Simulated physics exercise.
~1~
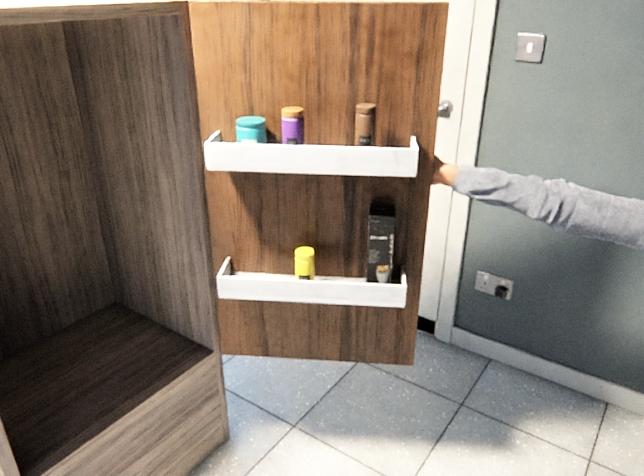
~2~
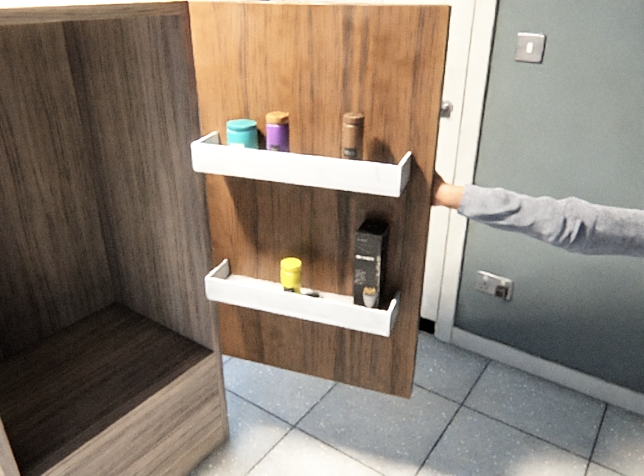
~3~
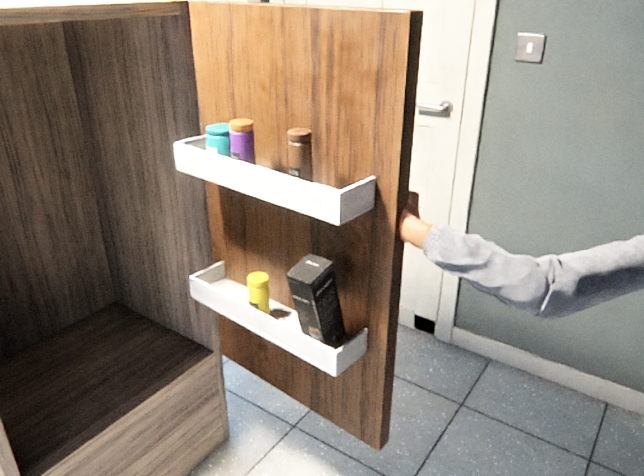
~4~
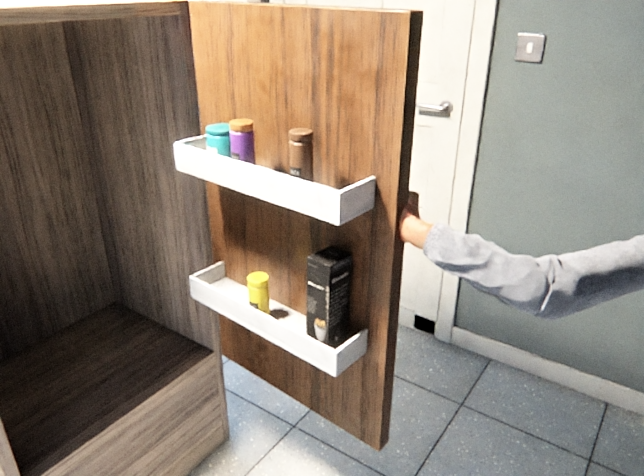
A hand swings the cupboard door and stops it; the black carton tilts, then settles upright.
